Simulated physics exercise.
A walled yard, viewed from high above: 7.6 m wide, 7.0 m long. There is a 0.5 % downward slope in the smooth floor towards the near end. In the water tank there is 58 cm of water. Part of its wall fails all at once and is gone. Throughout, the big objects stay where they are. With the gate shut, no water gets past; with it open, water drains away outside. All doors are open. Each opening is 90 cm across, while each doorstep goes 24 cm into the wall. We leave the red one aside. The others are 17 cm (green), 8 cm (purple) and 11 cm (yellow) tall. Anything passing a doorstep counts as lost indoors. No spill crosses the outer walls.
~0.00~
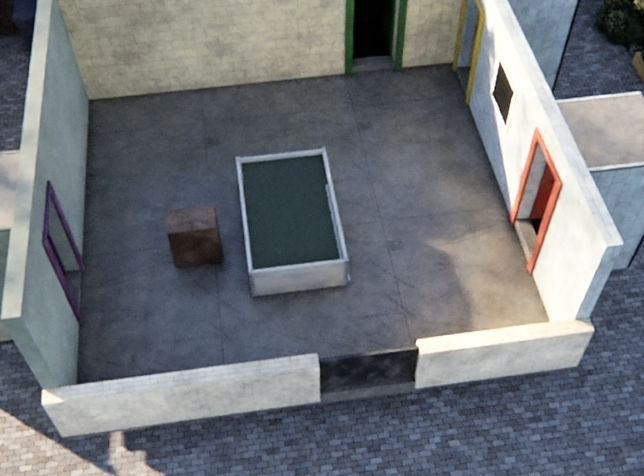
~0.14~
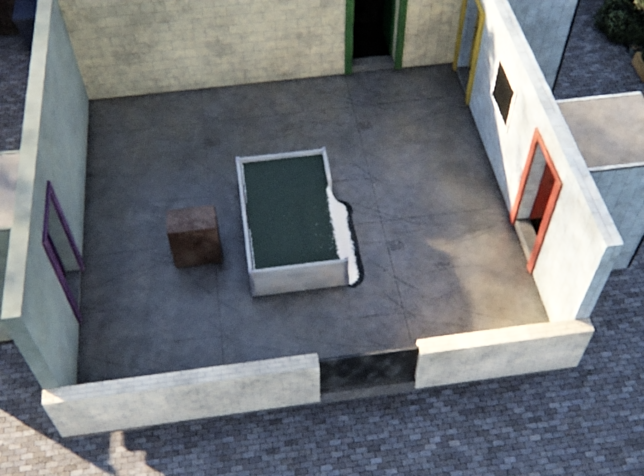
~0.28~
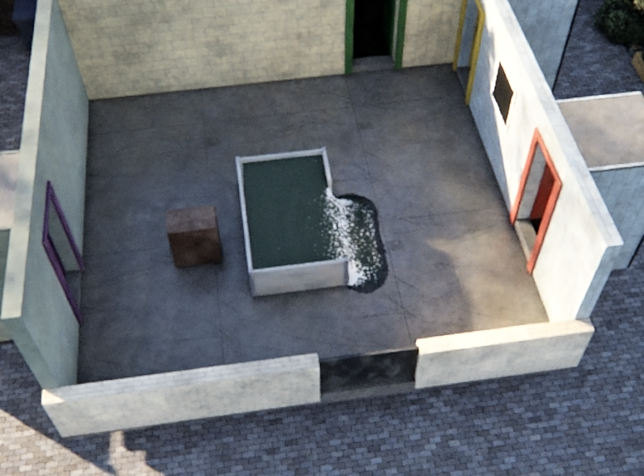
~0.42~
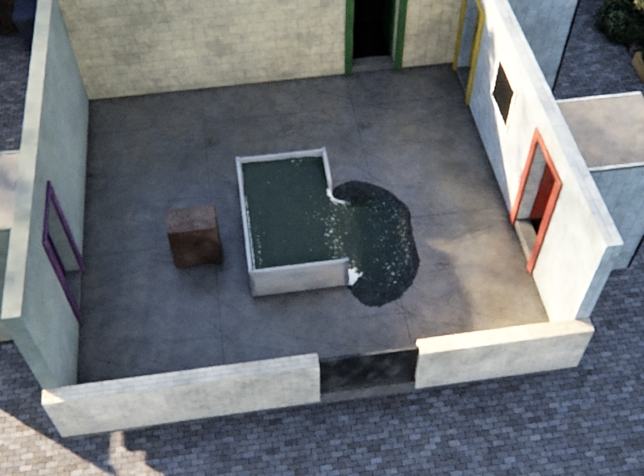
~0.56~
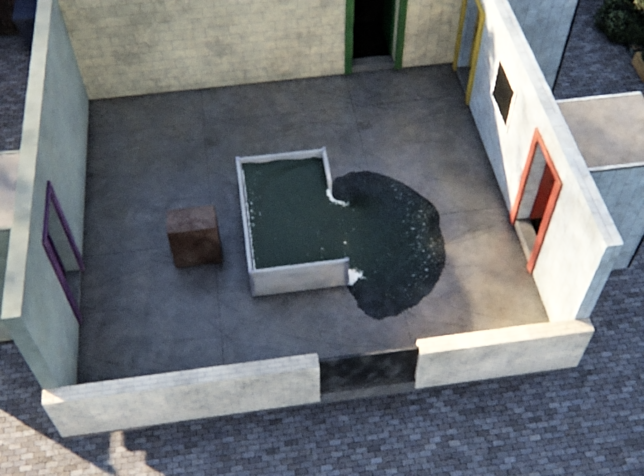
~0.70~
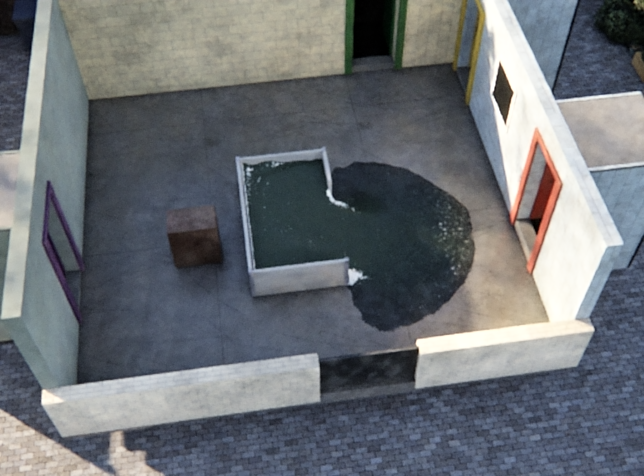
Dark water pouring through a gap in the right side of a rectangular tank and fanning out across a walled yard's floor.
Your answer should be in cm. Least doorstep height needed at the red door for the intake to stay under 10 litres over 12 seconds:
26 cm or so.
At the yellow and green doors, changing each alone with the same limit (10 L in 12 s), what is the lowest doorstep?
Roughly 8.0 cm for the yellow door and roughly 6.5 cm for the green door.
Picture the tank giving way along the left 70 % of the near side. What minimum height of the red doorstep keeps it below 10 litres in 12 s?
In that case about 6.5 cm.
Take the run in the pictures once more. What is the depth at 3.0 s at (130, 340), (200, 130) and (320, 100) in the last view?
That's 0, 0 and 0 cm, in the order given.
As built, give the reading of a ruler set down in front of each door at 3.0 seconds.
Door by door in centimetres - red 21, green 0, purple 0, yellow 5.
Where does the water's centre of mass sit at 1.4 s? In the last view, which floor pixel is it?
Around (354, 234).
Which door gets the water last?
Last in order comes the purple door.
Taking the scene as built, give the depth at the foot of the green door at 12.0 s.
Roughly 3.5 cm deep.
After 1.4 s water covers 25 % of the floor, deepest (32 cm) near (519, 241); 30 cm at the red door, 4 litres in over its 19 cm doorstep.
After 3.0 s water covers 30 % of the floor, deepest (30 cm) near (559, 348); 21 cm at the red door, 54 litres in over its 19 cm doorstep.
After 12.0 s water covers 95 % of the floor, deepest (10 cm) near (85, 213); 5 cm at the red door, 59 litres in over its 19 cm doorstep.
At the red door as built, the water arrived by 1.0 s and peaked near 31 cm at 1.8 s.
Run again over the same 12 s with other heights there, 40 litres in over 21 cm, 5 litres over 28 cm. The limit of 10 litres is kept from about 26 cm up.
